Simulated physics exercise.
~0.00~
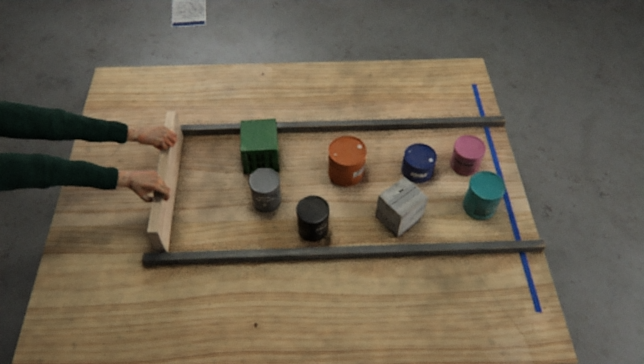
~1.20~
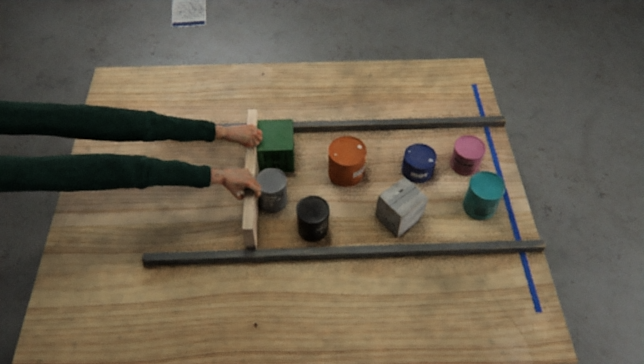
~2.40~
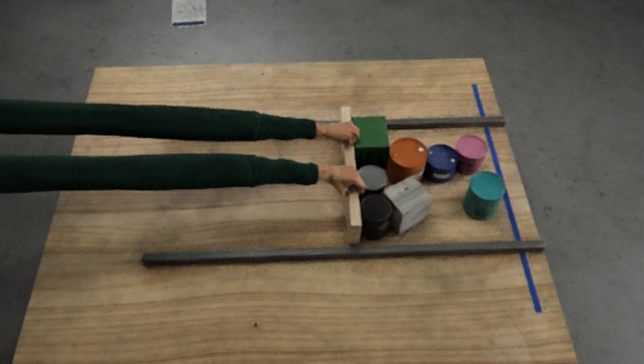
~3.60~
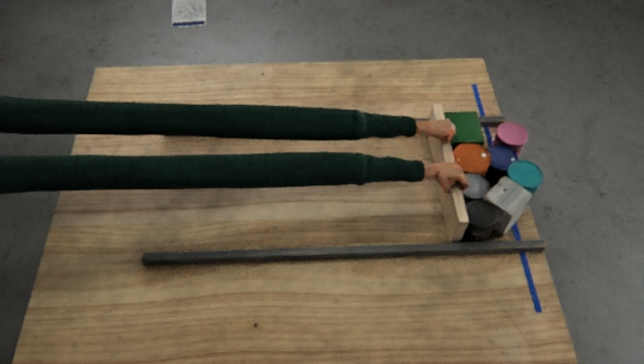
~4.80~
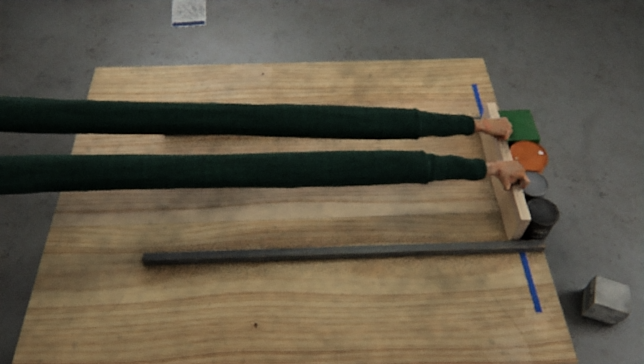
A person in dark green sleeves holds an upright wooden plank at the left of a wooden platform, seen from above, with dark rails along both sides and blue tape near the right edge. Ahead of it sit a green crate, grey, black and orange containers, a white parcel, and blue, pink and turquoise ones farther right. The hands push the plank rightward, gathering the nearer items into a cluster, then sweeping up the rest. As it reaches the tape, the white parcel, blue canister, pink pail and turquoise pail have gone over. The green, orange, grey and black items remain against the plank.
